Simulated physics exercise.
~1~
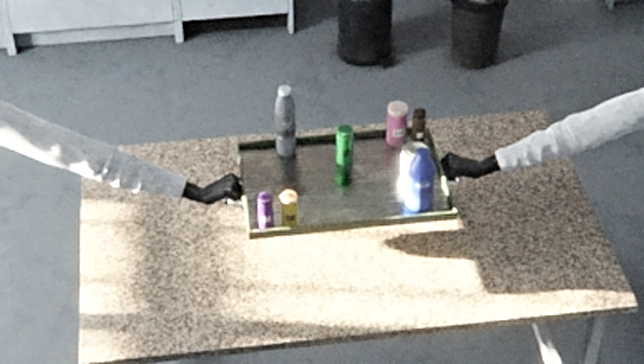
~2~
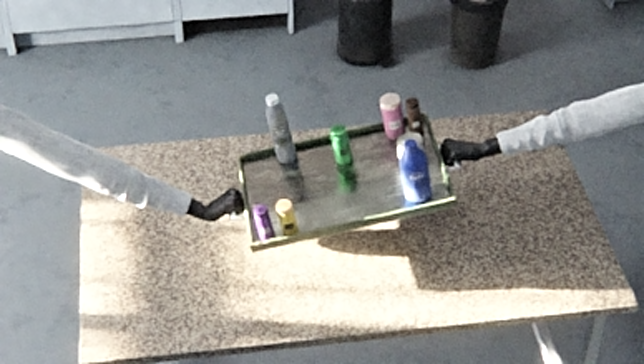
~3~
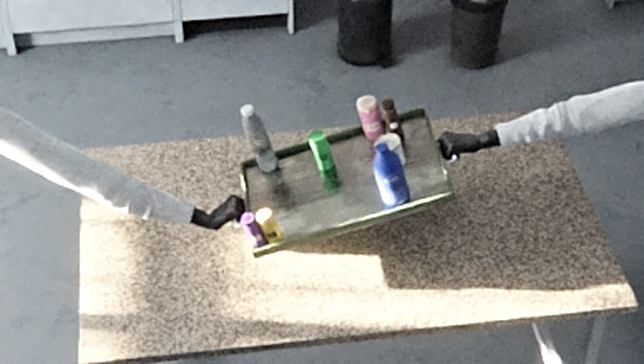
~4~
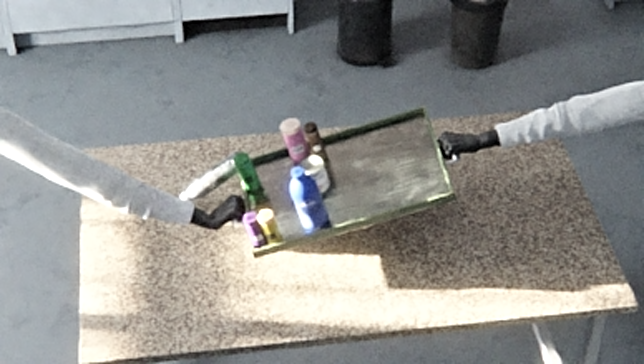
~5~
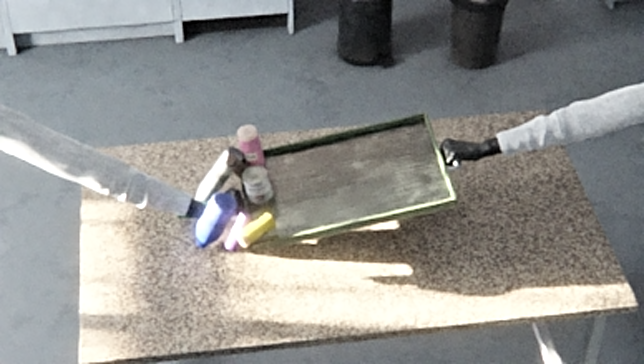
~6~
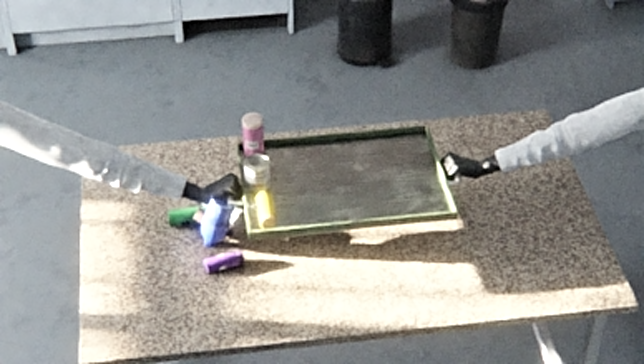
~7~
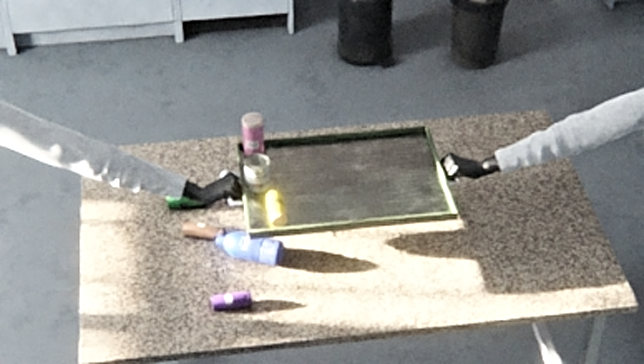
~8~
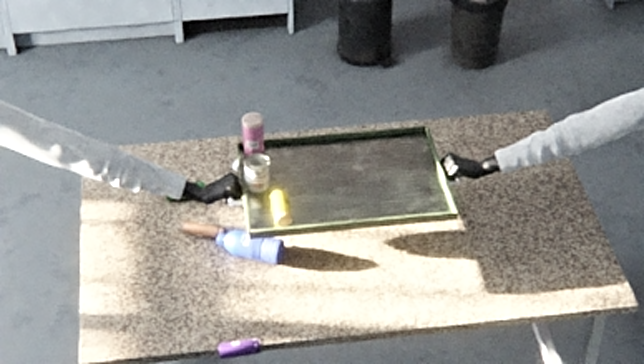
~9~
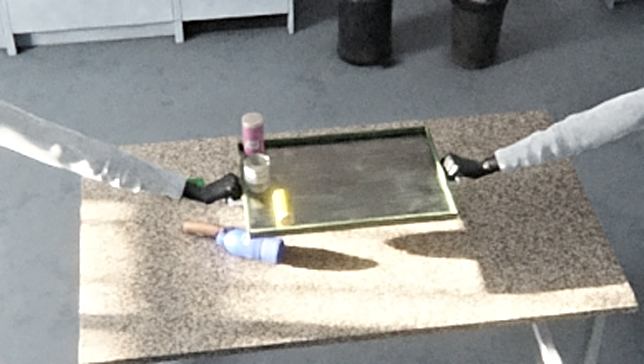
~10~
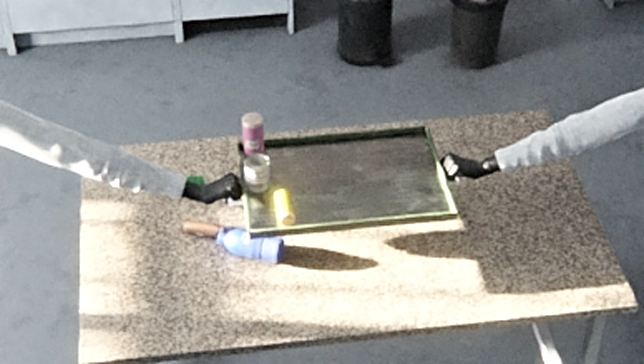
A green-rimmed tray, gripped by two black-gloved hands, is held over a speckled table in a grey-floored room, seen from above. It carries a grey bottle and purple and yellow containers at left, a green one mid-tray, and pink, brown, white and blue items at right. The left side dips, and everything slides left, the grey bottle and green container going over first. As the tray levels, the blue, brown and purple items tumble off too. The purple one rolls off the table's near edge, while pink and white stand on the tray beside the toppled yellow one.
